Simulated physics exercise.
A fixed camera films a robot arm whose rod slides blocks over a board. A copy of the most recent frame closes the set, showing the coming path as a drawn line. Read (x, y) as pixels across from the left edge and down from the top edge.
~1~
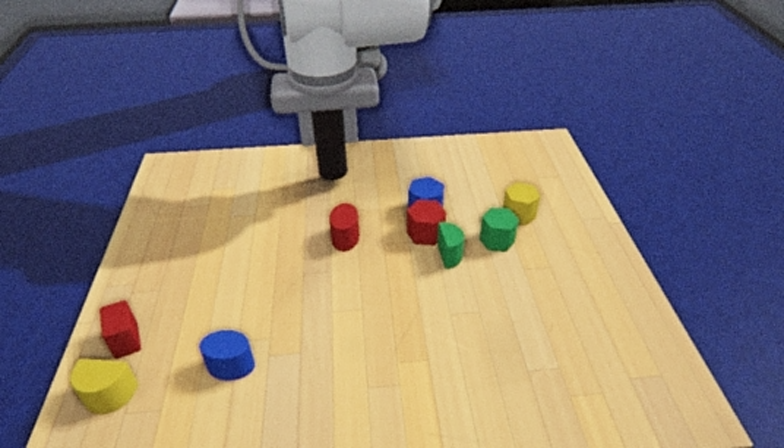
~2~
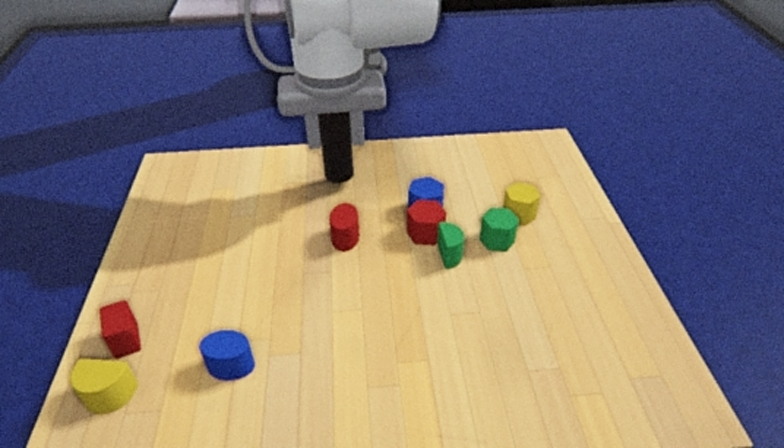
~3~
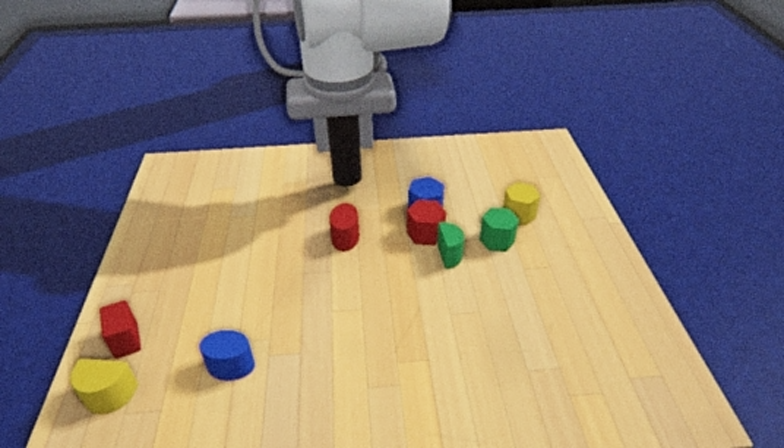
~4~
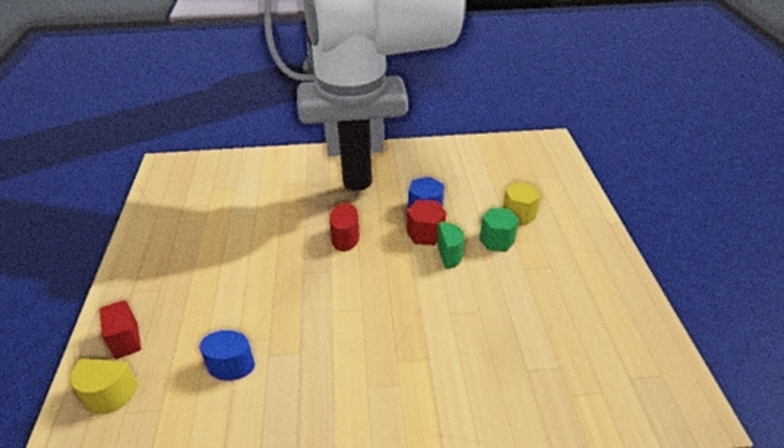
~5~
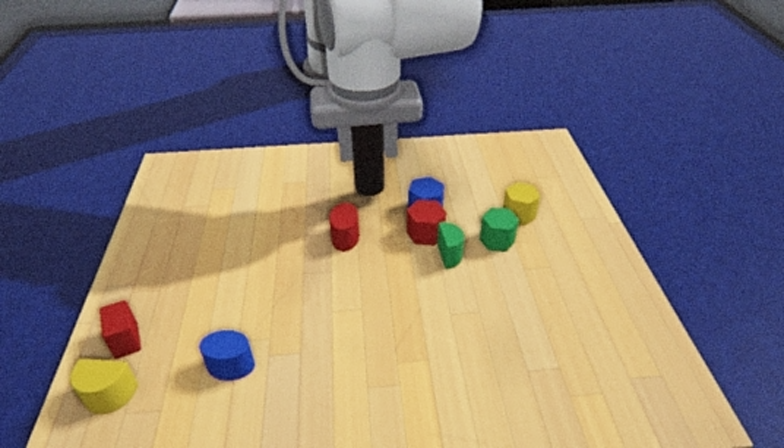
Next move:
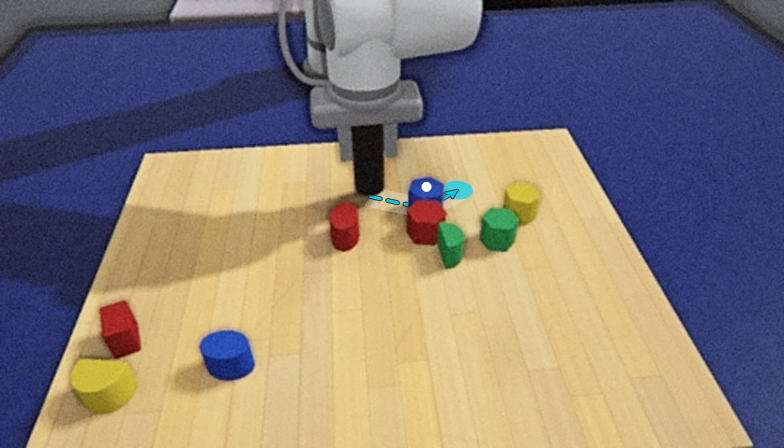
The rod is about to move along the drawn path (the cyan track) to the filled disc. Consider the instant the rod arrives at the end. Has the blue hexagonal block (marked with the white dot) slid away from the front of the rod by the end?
I'd say yes.
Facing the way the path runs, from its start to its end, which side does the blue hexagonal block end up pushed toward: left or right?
It gets pushed right.
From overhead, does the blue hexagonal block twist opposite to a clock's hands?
The answer is no.
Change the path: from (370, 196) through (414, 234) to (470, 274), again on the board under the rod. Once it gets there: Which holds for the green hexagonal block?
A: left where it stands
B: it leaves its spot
Correct choice: B.
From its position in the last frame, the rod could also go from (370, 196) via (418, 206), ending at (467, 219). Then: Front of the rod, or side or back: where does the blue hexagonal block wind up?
The rod pushes it to the end.
Path on the board, from (370, 196) through (401, 203) and (433, 203) to (458, 190); the dot is on the blue hexagonal block.
What follows on the original path. One third of the way, rod at (402, 194); blue hexagonal block at (433, 188).
Two thirds of the way, rod at (435, 193); blue hexagonal block at (465, 191), turned 30° clockwise.
At the end, rod at (459, 181); blue hexagonal block at (469, 191), turned 40° clockwise; red hexagonal block in place.
